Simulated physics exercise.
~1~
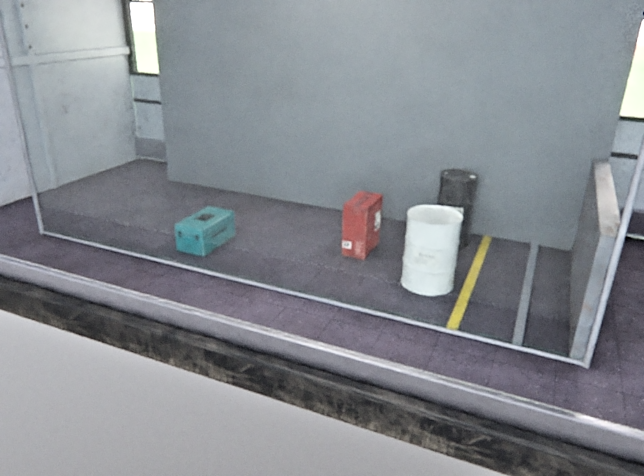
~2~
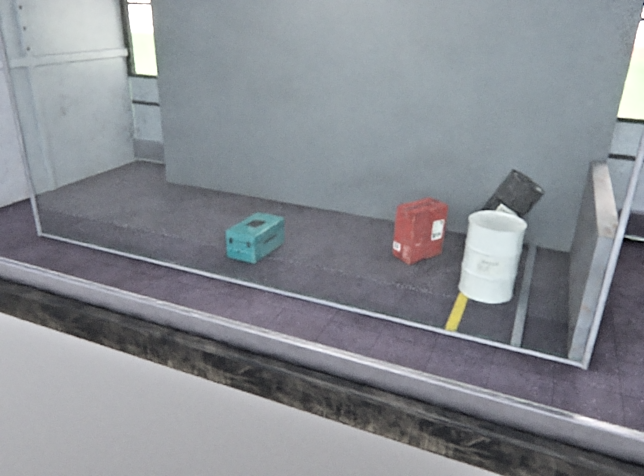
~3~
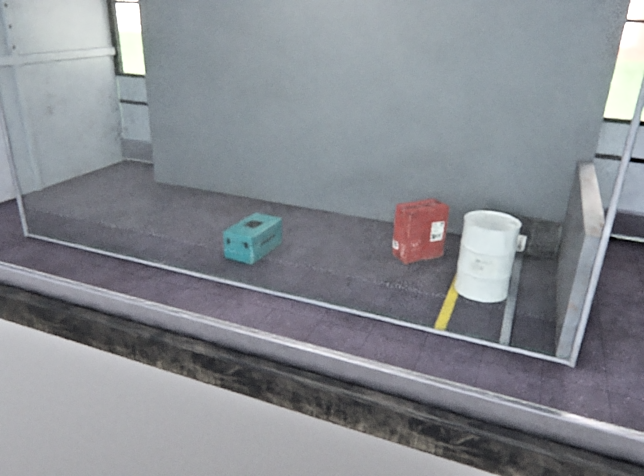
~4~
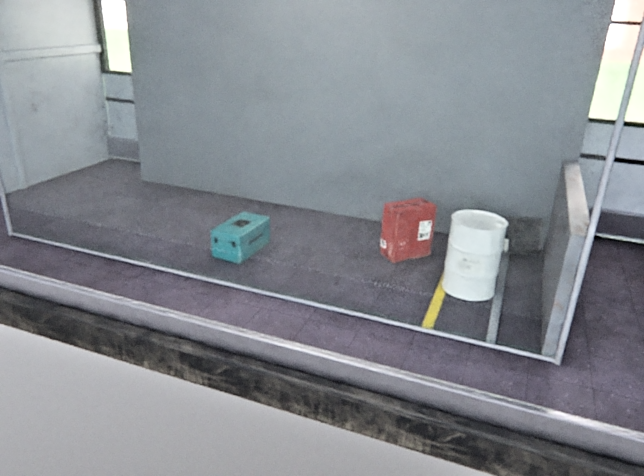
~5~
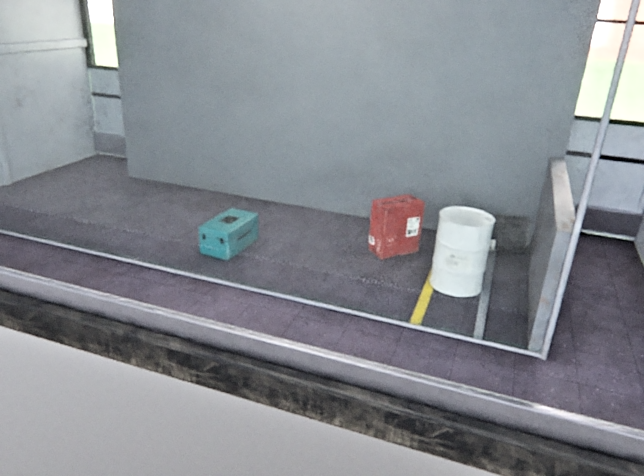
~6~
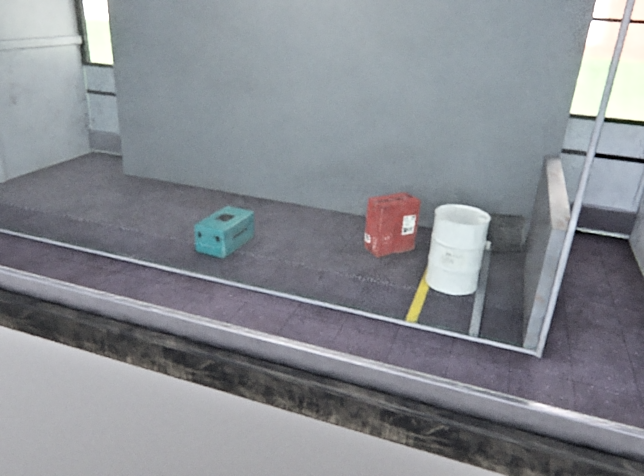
In a grey bay, everything slides right, the black drum topples, and all settle.
